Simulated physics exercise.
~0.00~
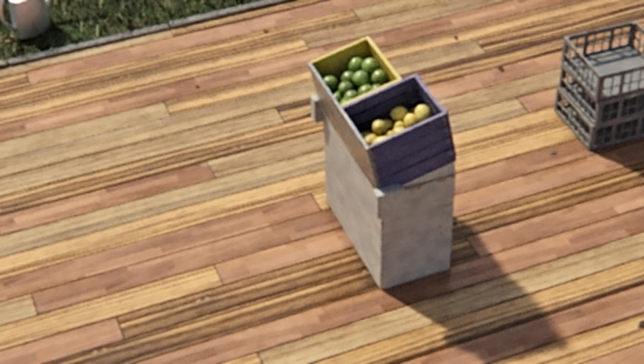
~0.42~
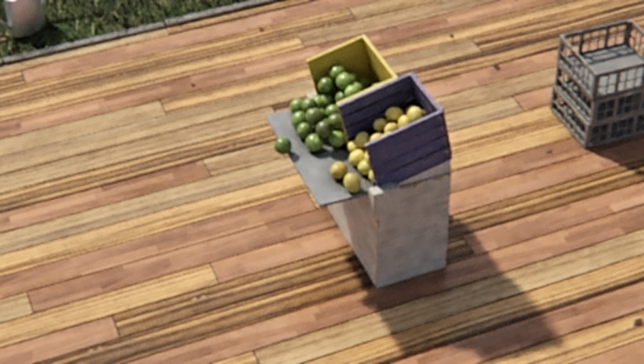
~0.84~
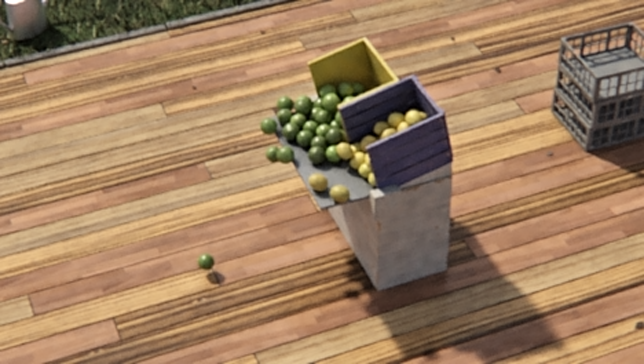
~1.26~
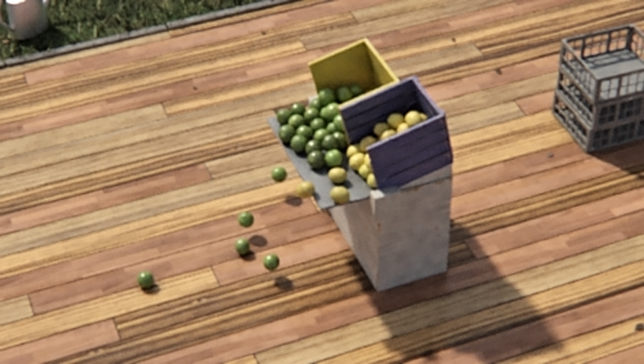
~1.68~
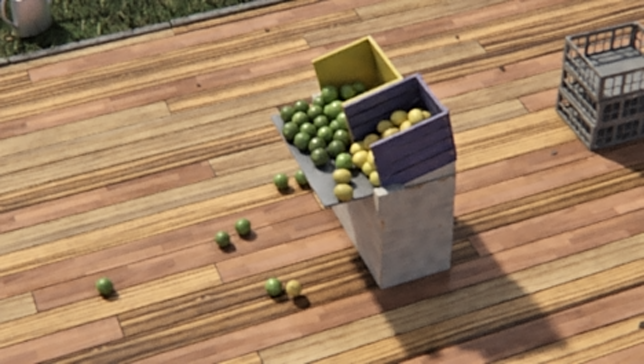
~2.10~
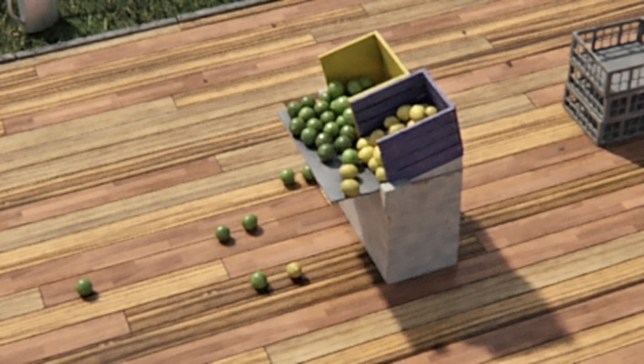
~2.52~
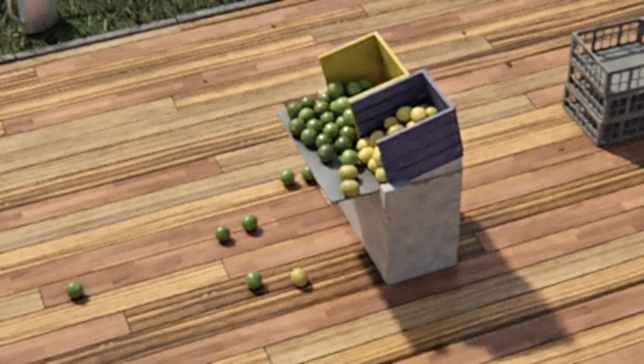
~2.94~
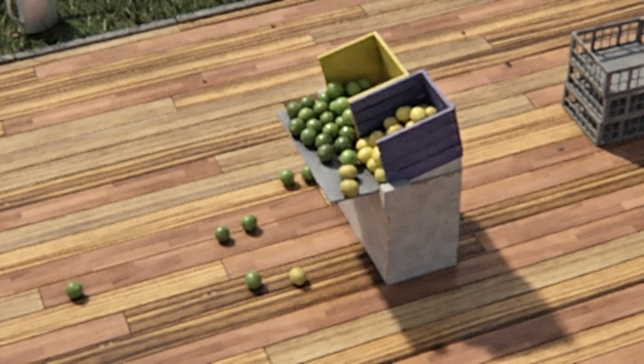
Green apples and lemons spilling from two tilted bins onto a lowered flap, a few dropping to the wooden floor and settling.
